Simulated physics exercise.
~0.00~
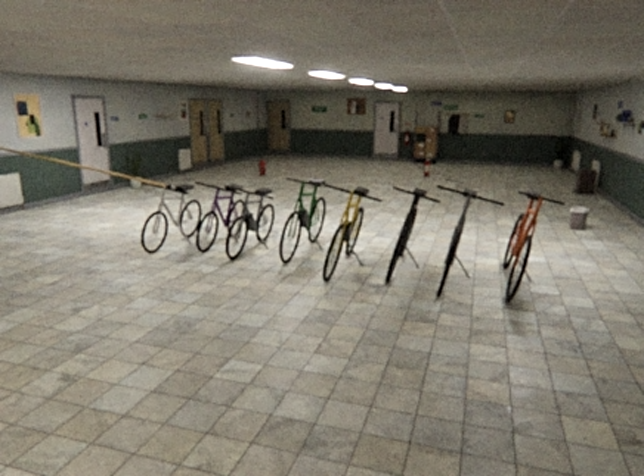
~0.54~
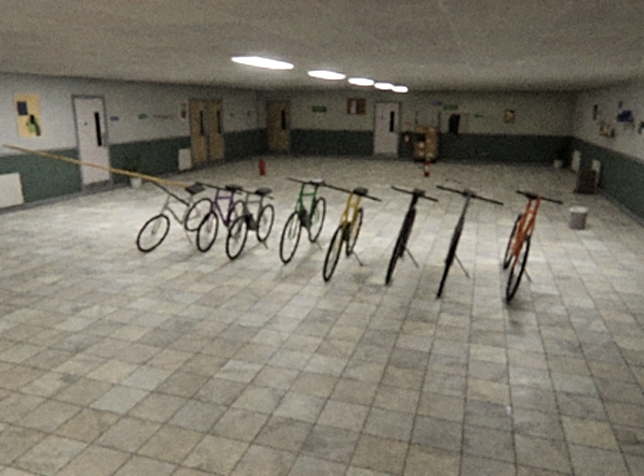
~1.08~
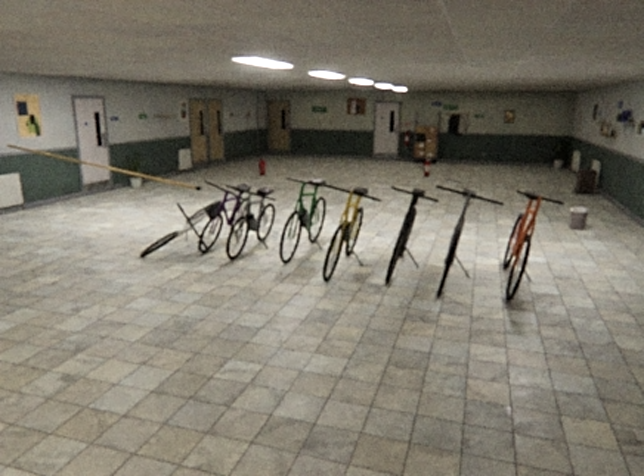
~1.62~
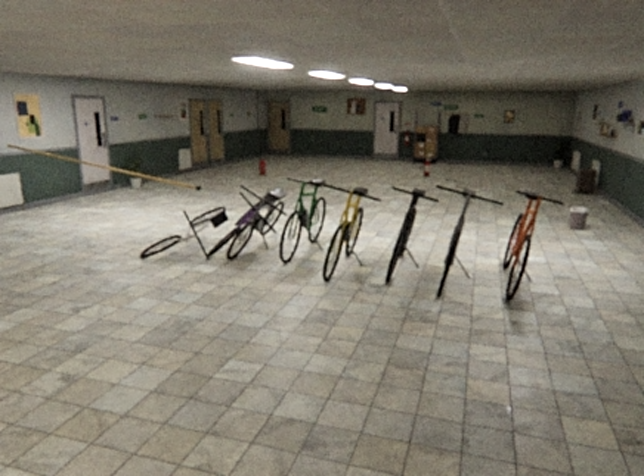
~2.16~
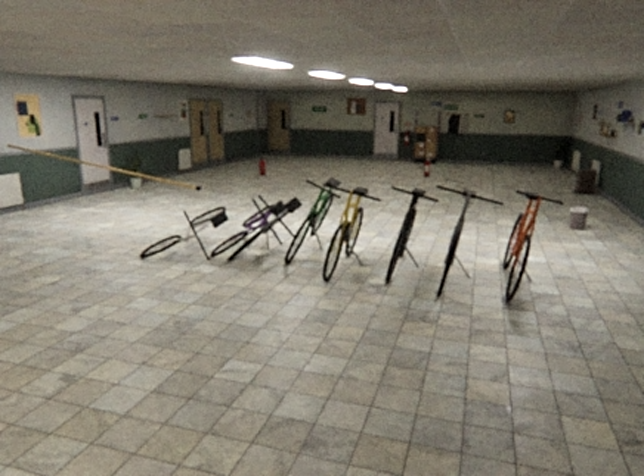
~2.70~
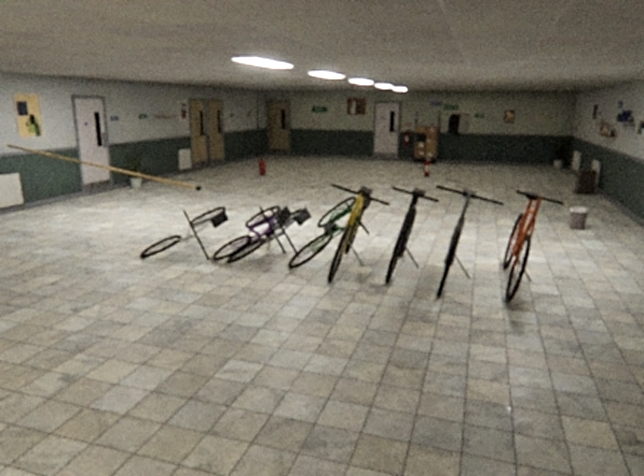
In a dim tiled hall with a row of parked bicycles, a long pole moves right against the leftmost bike, which topples into the purple one, and the fall spreads through a dark bike to the green one, leaving the yellow bike and those right of it standing.
